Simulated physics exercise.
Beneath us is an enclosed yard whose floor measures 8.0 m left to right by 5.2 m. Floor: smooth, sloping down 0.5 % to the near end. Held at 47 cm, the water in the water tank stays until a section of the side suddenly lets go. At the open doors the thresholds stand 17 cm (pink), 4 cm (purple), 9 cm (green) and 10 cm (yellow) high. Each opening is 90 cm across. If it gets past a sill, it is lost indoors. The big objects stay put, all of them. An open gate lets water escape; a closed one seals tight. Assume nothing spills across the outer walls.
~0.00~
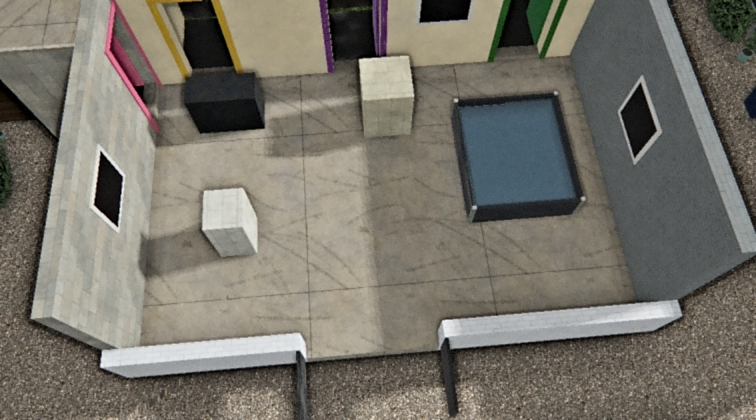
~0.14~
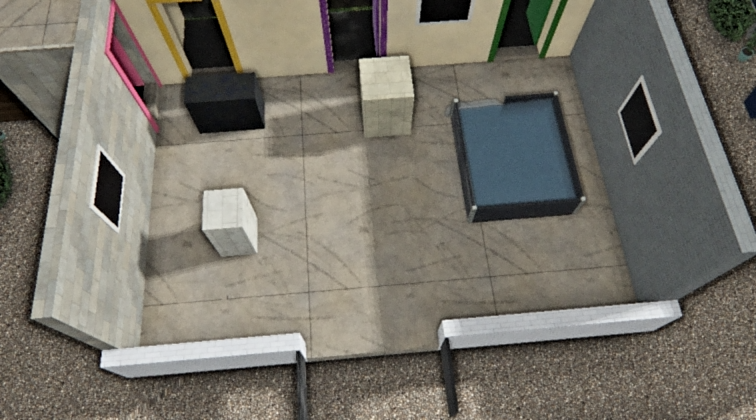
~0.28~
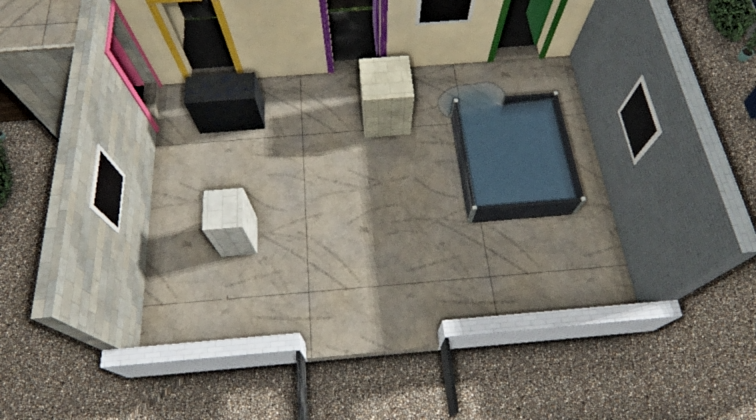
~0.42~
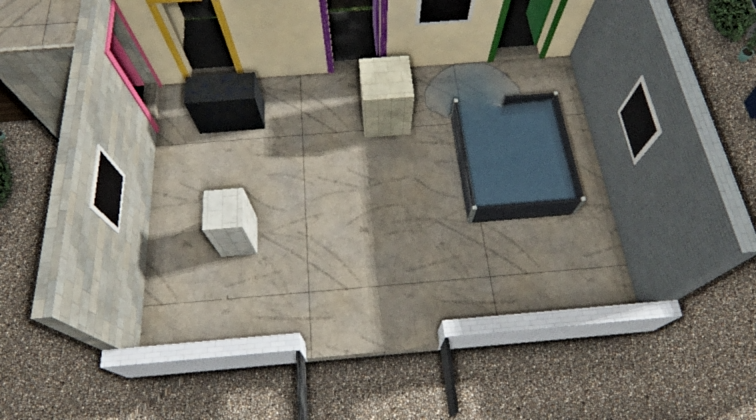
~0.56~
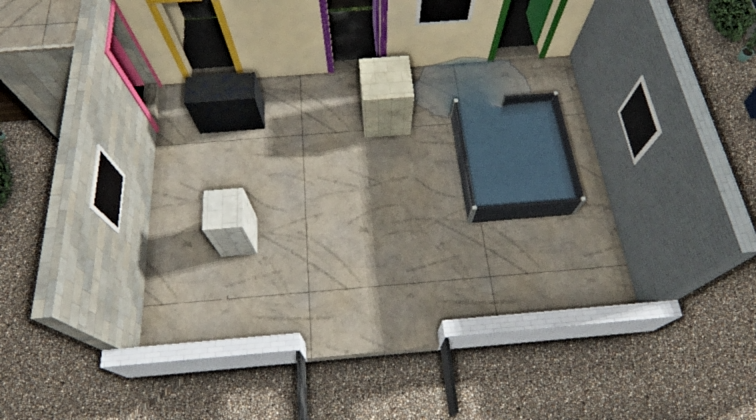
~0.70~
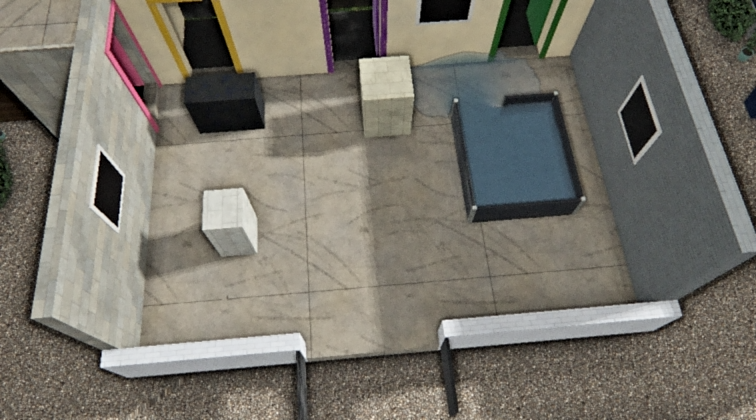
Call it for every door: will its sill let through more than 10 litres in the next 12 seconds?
Pink door - it will not, purple door - it will, green door - it will, yellow door - it will not.
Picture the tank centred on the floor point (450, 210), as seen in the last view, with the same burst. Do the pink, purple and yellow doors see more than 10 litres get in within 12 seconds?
Lab note: Pink door limit not exceeded; purple door limit not exceeded; yellow door limit not exceeded.
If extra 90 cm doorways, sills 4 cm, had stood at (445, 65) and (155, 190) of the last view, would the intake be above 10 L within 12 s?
Result in order - more than that, then not enough.
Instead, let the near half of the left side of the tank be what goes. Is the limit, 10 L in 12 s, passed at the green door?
Green: Falls short.
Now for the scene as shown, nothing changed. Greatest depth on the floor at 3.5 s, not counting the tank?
21 cm or so.
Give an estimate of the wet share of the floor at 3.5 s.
Close to 30 in a hundred parts are wet.
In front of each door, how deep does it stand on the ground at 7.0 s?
Door by door, in cm: Pink reads 10, purple reads 7, green reads 6, yellow reads 6.
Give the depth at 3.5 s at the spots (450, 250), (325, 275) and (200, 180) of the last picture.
Depth readings in turn - 0, 0, 0 cm.
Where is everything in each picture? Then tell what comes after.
The first picture shows still water, 47 cm deep, in the water tank at (516, 151).
In the second picture, water pours out on the water tank's far side and has run 0.5 m, to (450, 109); typically 8 cm deep outside, 47 cm at the water tank's back.
In the third picture, water pours out on the water tank's far side and has run 0.8 m, to (493, 87); typically 8 cm deep outside, 47 cm at the water tank's back.
In the fourth picture, water pours out on the water tank's far side and has run 1.2 m, to (480, 65); typically 6 cm deep outside, 47 cm at the water tank's back.
In the fifth picture, water pours out on the water tank's far side and has run 1.4 m, to (430, 66); typically 6 cm deep outside, 47 cm at the water tank's back.
In the sixth picture, the front is at (412, 68), 1.7 m from the gap on the water tank's far side; 2.2 m2 of floor is under water; 47 cm left at the back of the water tank.
After 1.4 s water covers 10 % of the floor and is deepest (32 cm) near (459, 69); pink door not reached, purple door 4 cm at the sill, 0 L in, green door 14 cm at the sill, 4 L in, yellow door not reached.
After 2.2 s water covers 15 % of the floor and is deepest (30 cm) near (459, 69); pink door not reached, purple door 8 cm at the sill, 2 L in, green door 15 cm at the sill, 15 L in, yellow door not reached.
After 3.5 s water covers 30 % of the floor and is deepest (21 cm) near (161, 91); pink door 14 cm at the sill, 0 L in, purple door 9 cm at the sill, 14 L in, green door 11 cm at the sill, 32 L in, yellow door 4 cm at the sill, 0 L in.
After 7.0 s water covers 65 % of the floor and is deepest (13 cm) near (637, 313); pink door 10 cm at the sill, 3 L in, purple door 7 cm at the sill, 50 L in, green door 6 cm at the sill, 40 L in, yellow door 6 cm at the sill, 0 L in.
After 12.0 s water covers 90 % of the floor and is deepest (8 cm) near (604, 316); pink door 5 cm at the sill, 3 L in, purple door 4 cm at the sill, 61 L in, green door 4 cm at the sill, 41 L in, yellow door 4 cm at the sill, 0 L in.
